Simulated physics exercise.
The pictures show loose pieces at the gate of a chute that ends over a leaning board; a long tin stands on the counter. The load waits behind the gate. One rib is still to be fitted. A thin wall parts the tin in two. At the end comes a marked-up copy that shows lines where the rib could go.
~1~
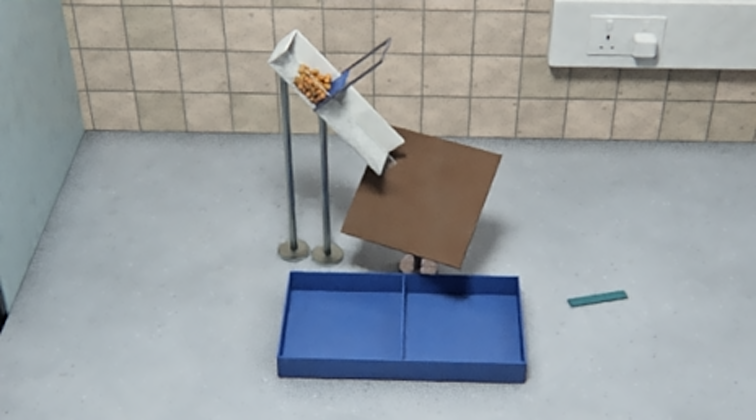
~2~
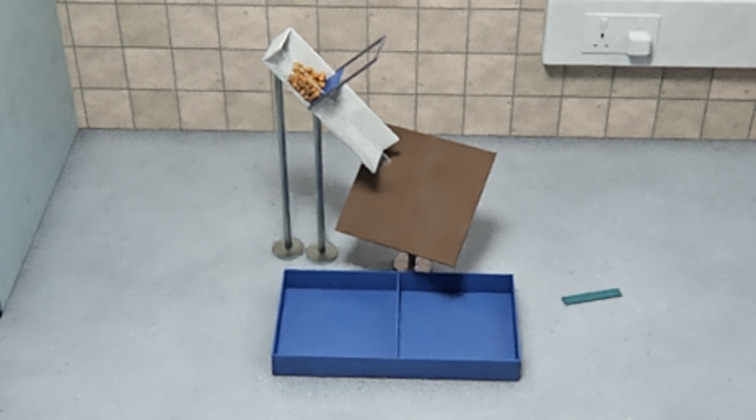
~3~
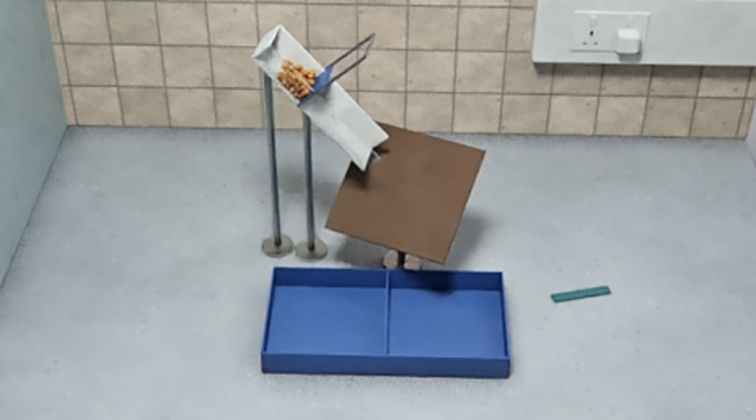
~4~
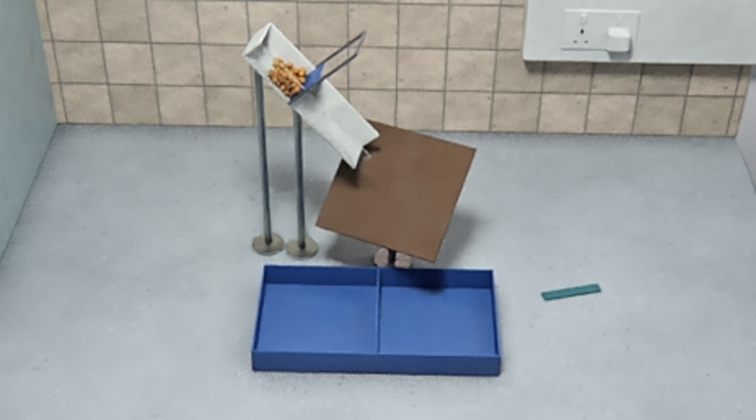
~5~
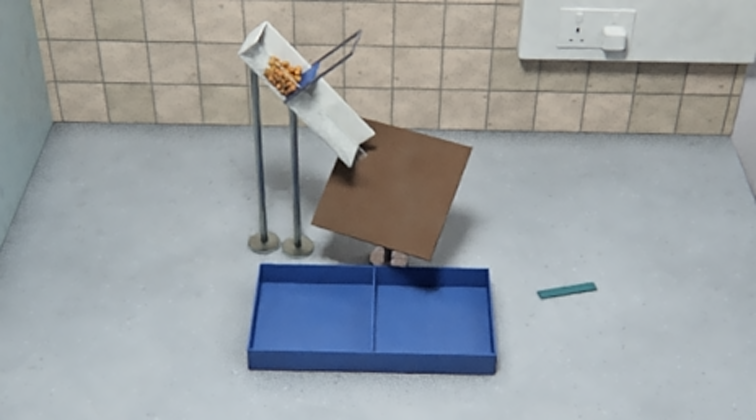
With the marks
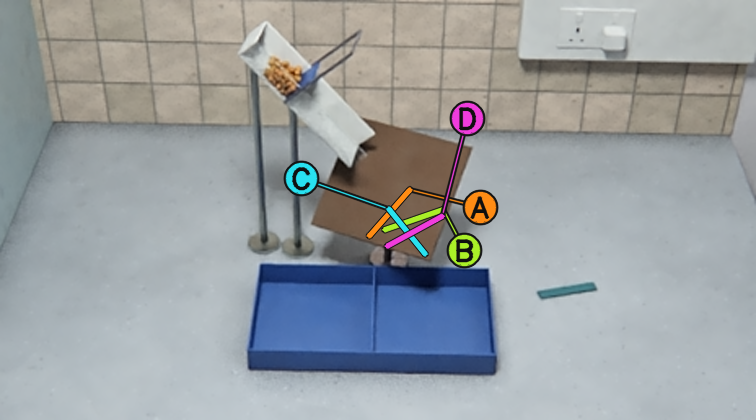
At first, roasted chickpeas sit behind a closed gate near the top of a sloping white chute, above a tilted brown board and a divided blue tin on the counter. The whole view then shifts slightly, everything sliding a little to the left together, while the chickpeas, gate and board stay still.
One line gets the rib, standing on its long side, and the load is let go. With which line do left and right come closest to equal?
C.
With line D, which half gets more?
More lands on the left.
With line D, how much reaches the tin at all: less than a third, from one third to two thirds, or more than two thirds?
Line D gives more than two thirds.
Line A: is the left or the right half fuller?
The left half.
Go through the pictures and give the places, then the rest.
In the first frame, load behind the gate near (314, 82), roasted chickpeas; lip of the chute near (383, 164), sloping fairly steeply.
In the second frame, middle of the board near (415, 192), tilted fairly steeply; middle of its low edge near (393, 248); of its high edge near (436, 136).
In the third frame, front corners of the tin near (261, 352) and (510, 358); front end of its middle wall near (385, 355); gate still shut near (325, 78).
In the fourth frame, middle of the load near (289, 76); lip near (358, 157).
In the fifth frame, middle of the load near (285, 74); lip near (354, 156).
On the marked copy, line A from (409, 189) to (369, 235); line B from (443, 209) to (384, 229); line C from (388, 209) to (425, 254); line D from (442, 216) to (387, 246).
Choosing A, of what is caught, all but a few in the left half, only a few in the right.
Choosing B, of what is caught, all but a few in the left half, a small share in the right.
Choosing C, of what is caught, close to half in the left half, close to half in the right.
Choosing D, of what is caught, the bulk in the left half, a small share in the right.
